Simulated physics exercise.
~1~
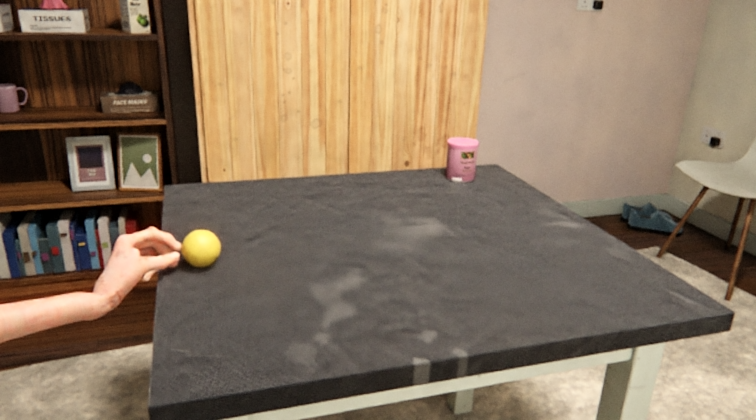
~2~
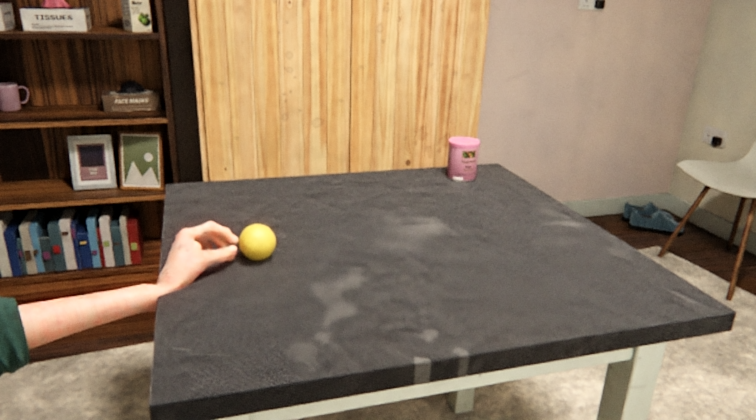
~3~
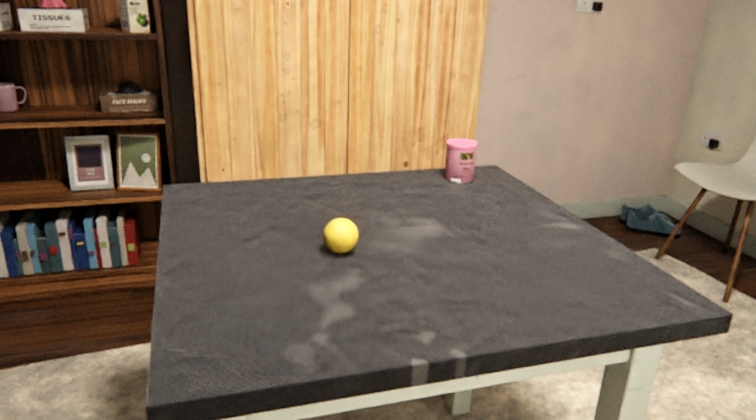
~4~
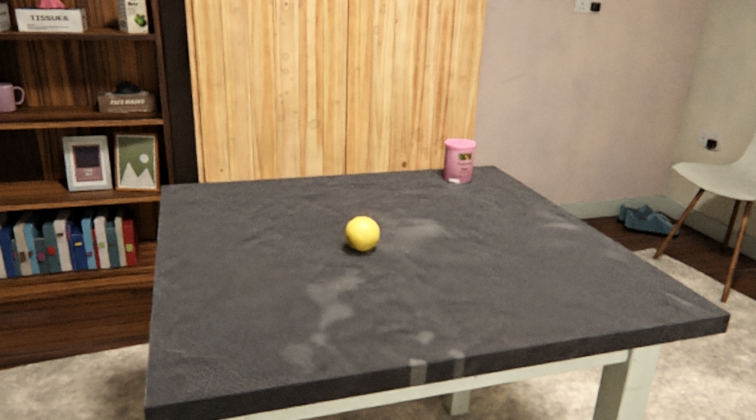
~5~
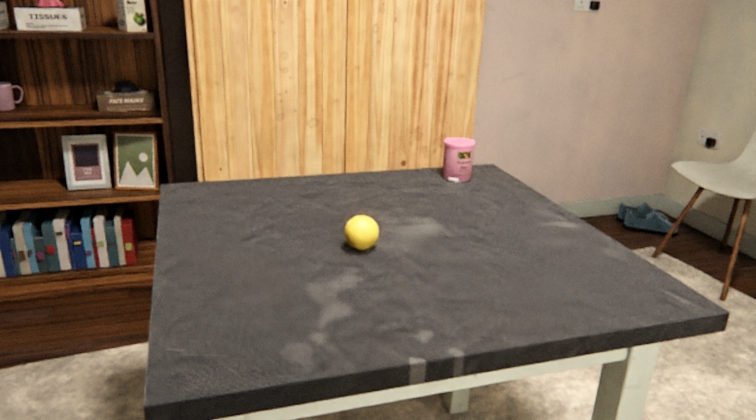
A hand pushes a yellow ball right across a dark table, where it rolls and stops.
